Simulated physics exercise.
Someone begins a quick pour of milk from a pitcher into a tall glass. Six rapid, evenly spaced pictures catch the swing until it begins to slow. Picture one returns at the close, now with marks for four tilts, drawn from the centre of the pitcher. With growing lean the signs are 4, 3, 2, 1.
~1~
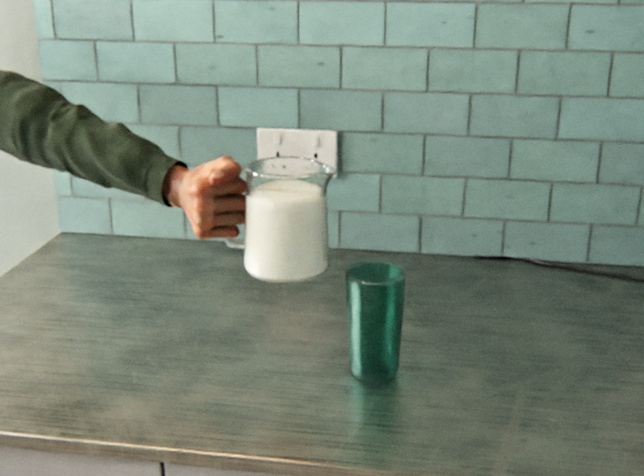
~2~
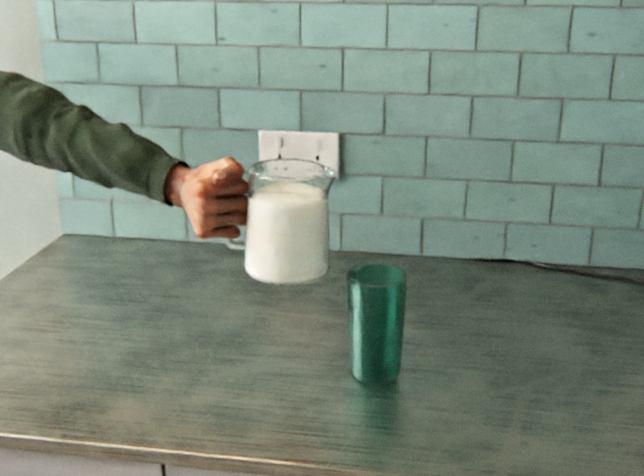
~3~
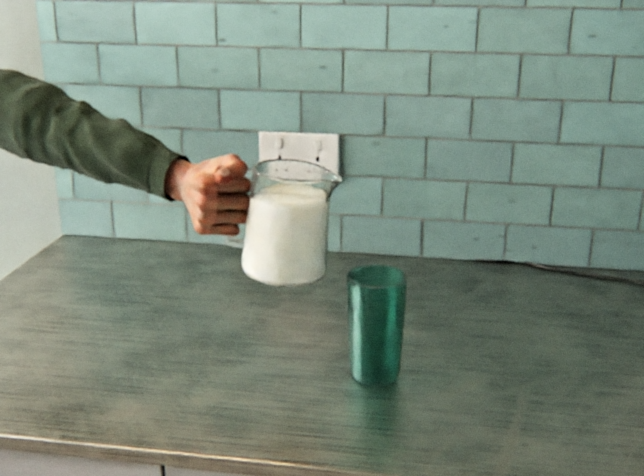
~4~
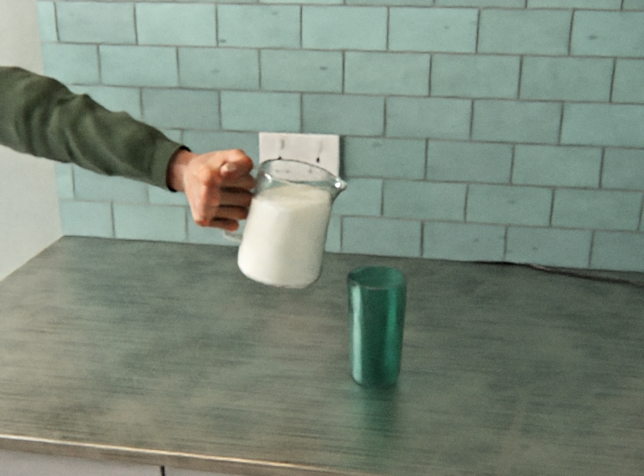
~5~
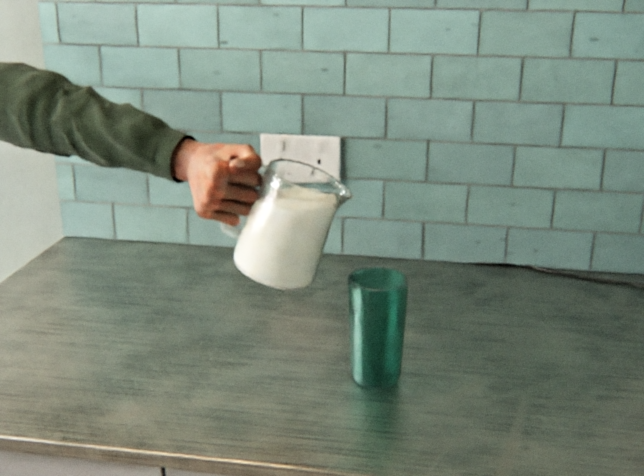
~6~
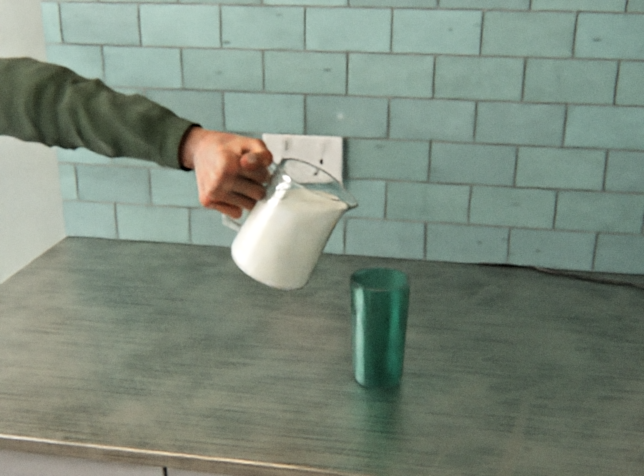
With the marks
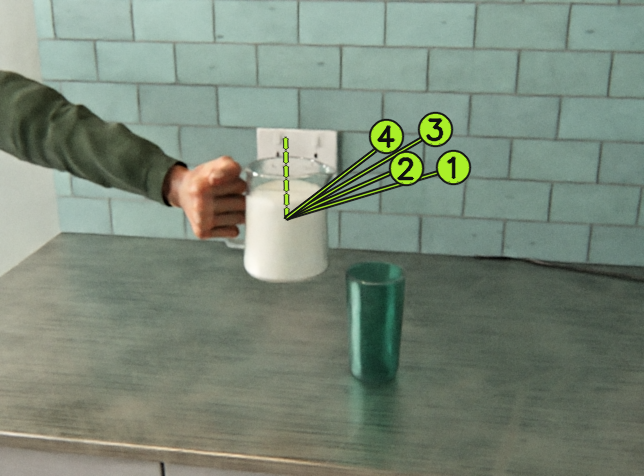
To begin with, a hand in a dark green sleeve holds a clear glass pitcher of milk upright, above and to the left of a tall green glass on a counter. The hand then gradually tilts the pitcher rightward, its lip lowering toward the glass, while the milk stays inside.
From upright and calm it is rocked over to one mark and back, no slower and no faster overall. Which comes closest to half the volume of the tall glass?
Use mark 2.
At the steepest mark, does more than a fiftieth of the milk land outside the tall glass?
No.
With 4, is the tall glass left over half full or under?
Under half.
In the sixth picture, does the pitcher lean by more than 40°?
No, it does not.
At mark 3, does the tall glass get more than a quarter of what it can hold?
Yes.
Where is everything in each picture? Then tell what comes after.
Upright, lip at (334, 171); rim of the tall glass round (376, 272); nothing has left yet, in the first picture.
Upright, lip at (337, 175); nothing has left yet, in the second picture.
Tipped about 5°, lip at (340, 180); nothing has left yet, in the third picture.
Tipped about 11°, lip at (345, 187); nothing has left yet, in the fourth picture.
Tipped about 19°, lip at (351, 196); nothing has left yet, in the fifth picture.
Tipped about 27°, lip at (357, 205); nothing has left yet, in the sixth picture.
On the marked copy, 1 at (437, 173); 2 at (389, 173); 3 at (421, 139); 4 at (374, 150).
For mark 1, the tall glass ends with about 70 % of what it can hold.
For mark 2, the tall glass ends with about 50 % of what it can hold.
For mark 3, the tall glass ends with about 35 % of what it can hold.
For mark 4, the tall glass ends with about 22 % of what it can hold.
